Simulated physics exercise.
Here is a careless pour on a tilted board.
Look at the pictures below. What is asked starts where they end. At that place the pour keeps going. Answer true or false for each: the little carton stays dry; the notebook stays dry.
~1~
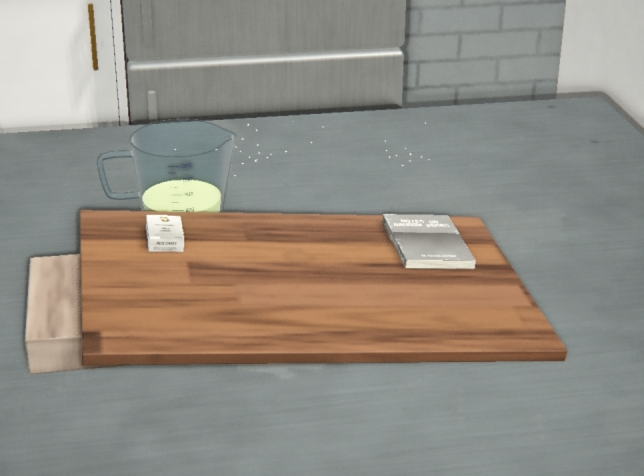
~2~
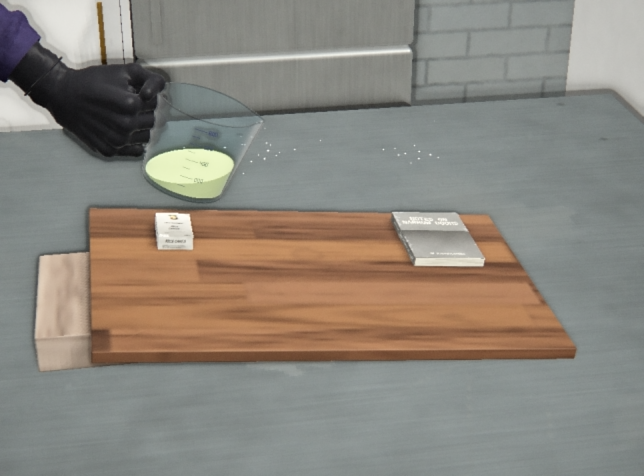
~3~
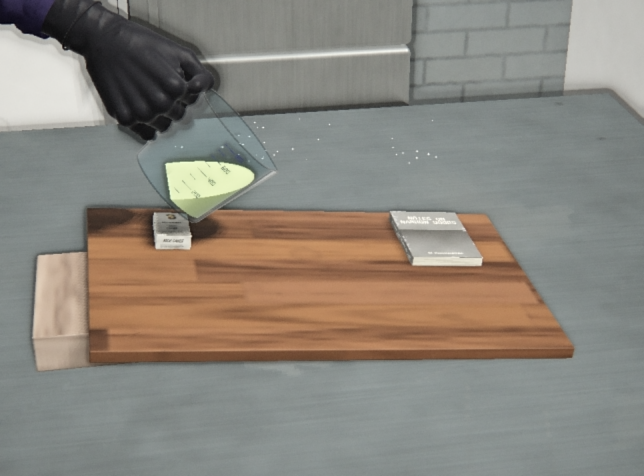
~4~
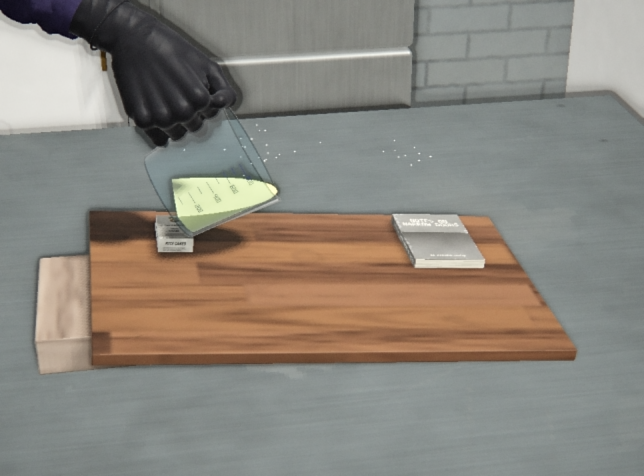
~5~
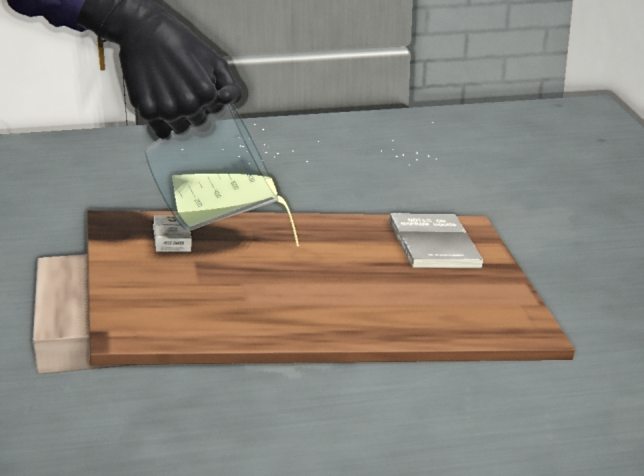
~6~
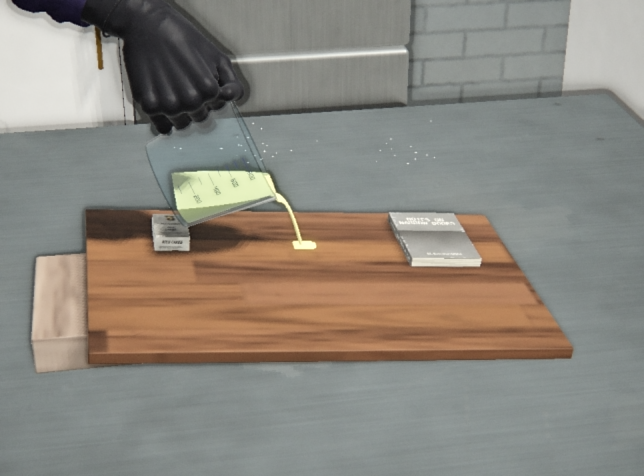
Little carton: True; notebook: False.
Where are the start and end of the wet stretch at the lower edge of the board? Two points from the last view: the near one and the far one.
I'd say it stretches from roughly (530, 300) up to (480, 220).
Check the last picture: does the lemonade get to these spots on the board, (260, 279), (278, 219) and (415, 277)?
Taking them in order, I'd say safe, safe and covered.
Shortly, it runs down to the right; the little carton is still dry; the notebook is wet along its edge.
Then, it runs down to the right and off the end; the little carton is still dry; the notebook is wet along its edge.
At the finish, it runs down to the right and off the end; the little carton is still dry; the notebook is wet along its edge.
